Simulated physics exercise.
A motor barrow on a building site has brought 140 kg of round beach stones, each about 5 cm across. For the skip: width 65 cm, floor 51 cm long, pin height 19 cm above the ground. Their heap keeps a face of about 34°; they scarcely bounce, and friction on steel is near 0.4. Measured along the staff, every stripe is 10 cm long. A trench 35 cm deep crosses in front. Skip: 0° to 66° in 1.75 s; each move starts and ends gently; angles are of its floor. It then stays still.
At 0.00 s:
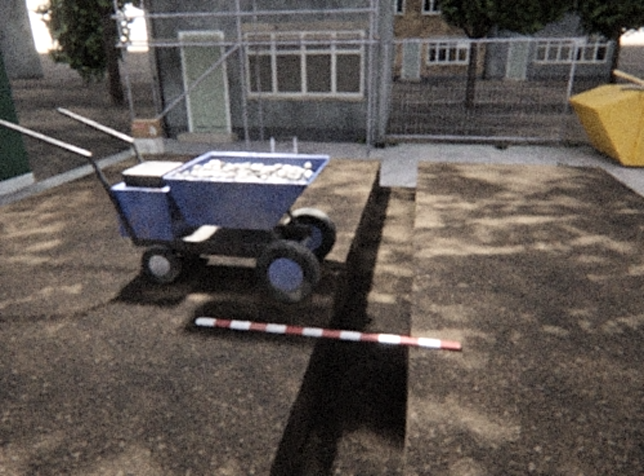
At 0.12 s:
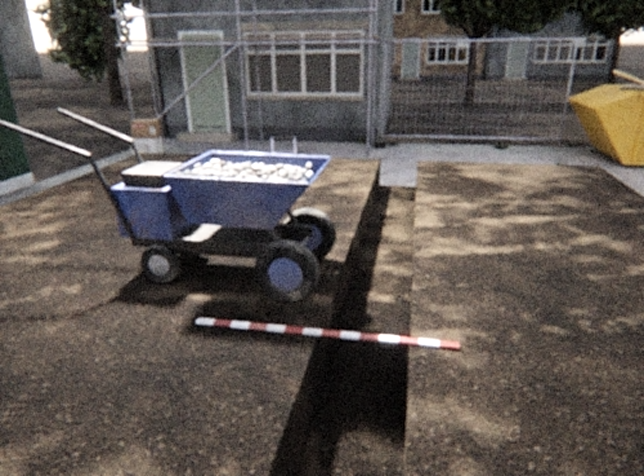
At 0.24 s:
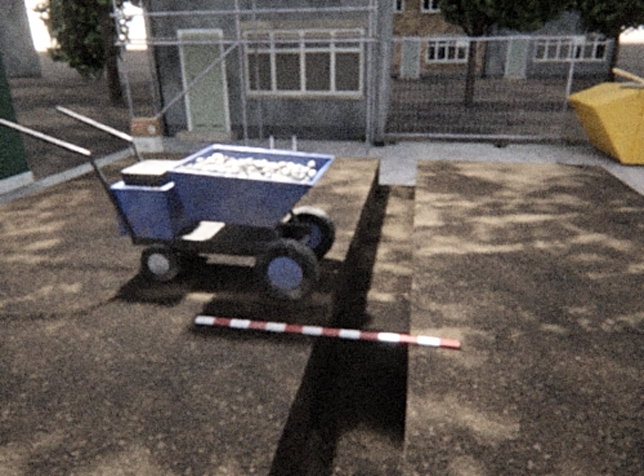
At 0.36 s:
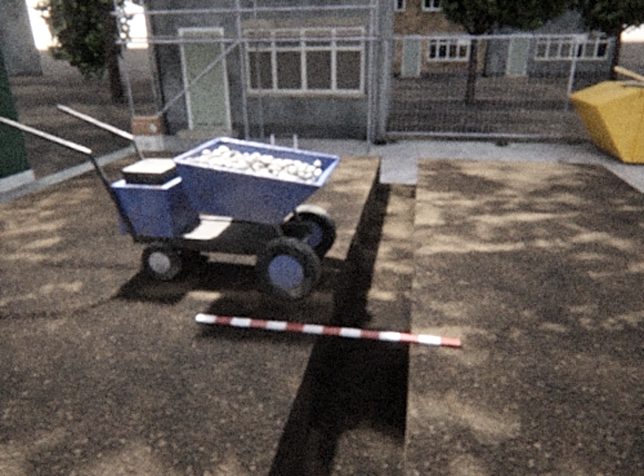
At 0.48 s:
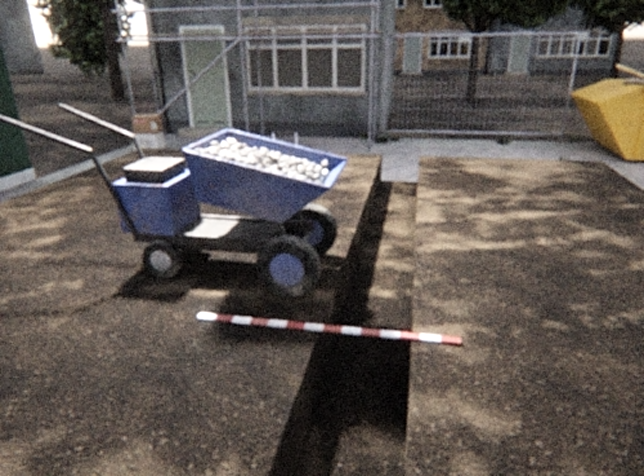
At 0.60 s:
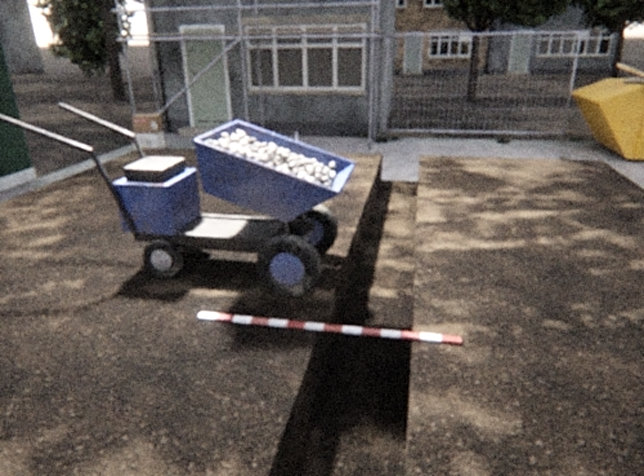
In the video, a blue motor barrow loaded with pale round stones stands beside a trench behind a red-and-white staff, and its skip, level at first, gradually tilts toward the right, its rear rising while the wheels stay still.
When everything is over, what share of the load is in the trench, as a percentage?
Close to 51 in a hundred.
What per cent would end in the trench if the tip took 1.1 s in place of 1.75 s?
45 per cent.
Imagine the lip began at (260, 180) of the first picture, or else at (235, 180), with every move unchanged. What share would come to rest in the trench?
From the first place around 100 per cent, from the other around 100.
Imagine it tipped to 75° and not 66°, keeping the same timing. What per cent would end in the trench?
Some 45% would finish there.
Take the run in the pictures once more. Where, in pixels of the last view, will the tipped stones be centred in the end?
Their middle lands near (409, 310).
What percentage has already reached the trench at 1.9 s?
About 20 per cent by then.
After 1.3 s the floor is at 56°; 99 % in the skip, 1 % in the trench; the foremost stones are at (397, 233).
After 1.9 s the floor is at 66°; 48 % in the skip, 18 % in the trench, 33 % past the trench; the foremost stones are at (512, 290).
After 2.2 s the floor is at 66°; 24 % in the skip, 27 % in the trench, 49 % past the trench; the foremost stones are at (572, 298).
After 4.2 s the floor is at 66°; 0 % in the skip, 51 % in the trench, 49 % past the trench; the foremost stones are at (602, 305).
